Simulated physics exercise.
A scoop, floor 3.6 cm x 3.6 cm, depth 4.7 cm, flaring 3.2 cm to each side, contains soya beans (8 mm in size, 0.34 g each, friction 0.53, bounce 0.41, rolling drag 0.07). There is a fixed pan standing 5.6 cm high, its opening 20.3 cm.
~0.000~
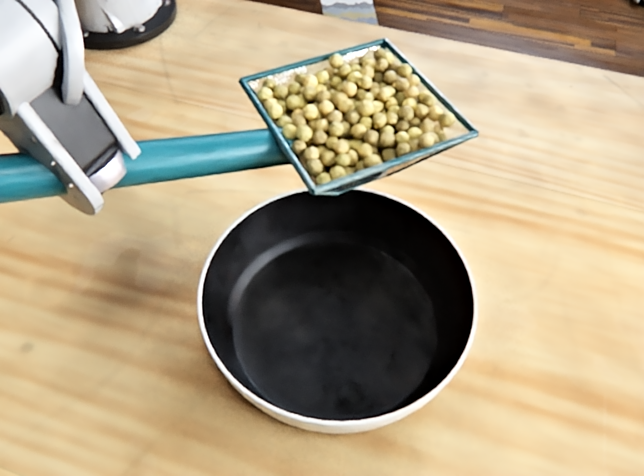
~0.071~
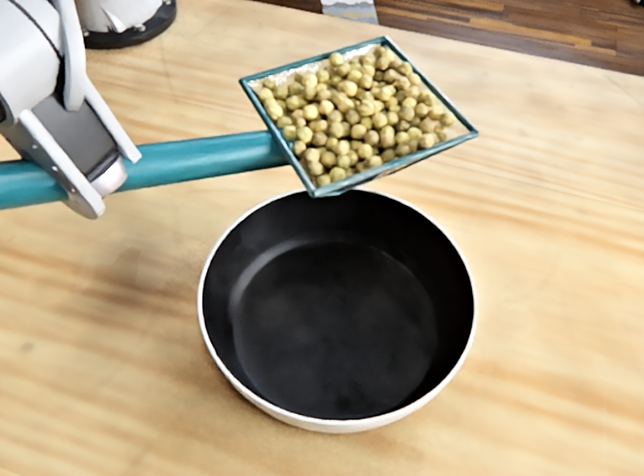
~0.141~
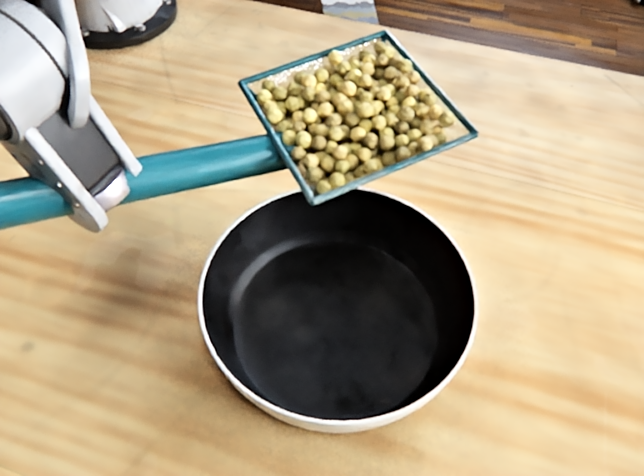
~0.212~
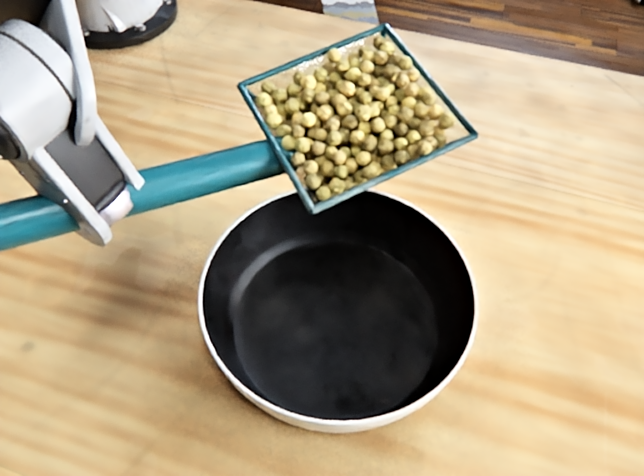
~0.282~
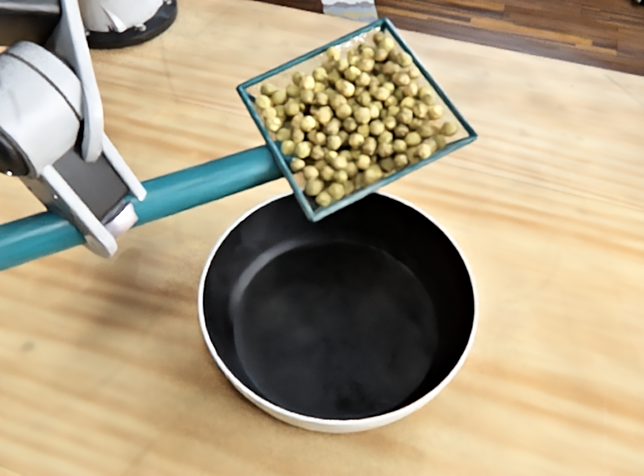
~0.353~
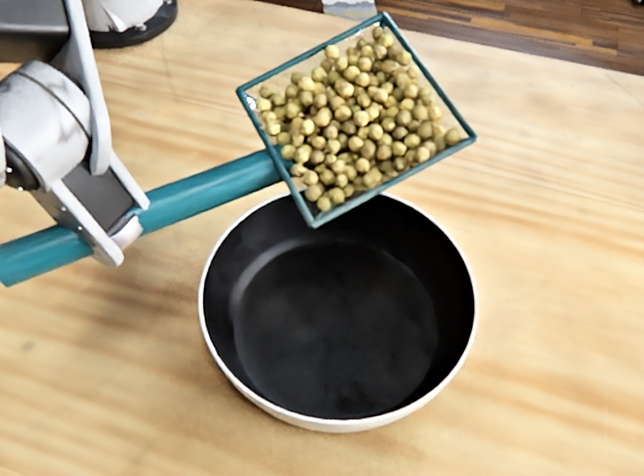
Robot arm holding a square teal scoop of soya beans above a black pan, slowly tilting it toward the front.
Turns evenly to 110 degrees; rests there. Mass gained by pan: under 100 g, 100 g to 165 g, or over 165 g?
Middleweight.
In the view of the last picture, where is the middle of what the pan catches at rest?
Roughly at pixel (315, 355).
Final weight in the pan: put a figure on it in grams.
120 grams, give or take.
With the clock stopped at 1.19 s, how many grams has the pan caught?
Mass at that time, approx.: 70 g.
After 0.81 s, tilt 51 degrees; 0 g in the pan, scoop holds 100 %.
Then, at 1.19 s, tilt 77 degrees; 70 g in the pan, scoop holds 30 %.
After 1.54 s, tilt 101 degrees; 124 g in the pan, scoop holds 0 %.
Then, at 1.88 s, tilt 110 degrees; 124 g in the pan, scoop holds 0 %.
At rest (2.1 s), 124 g in the pan, scoop holds 0 %.
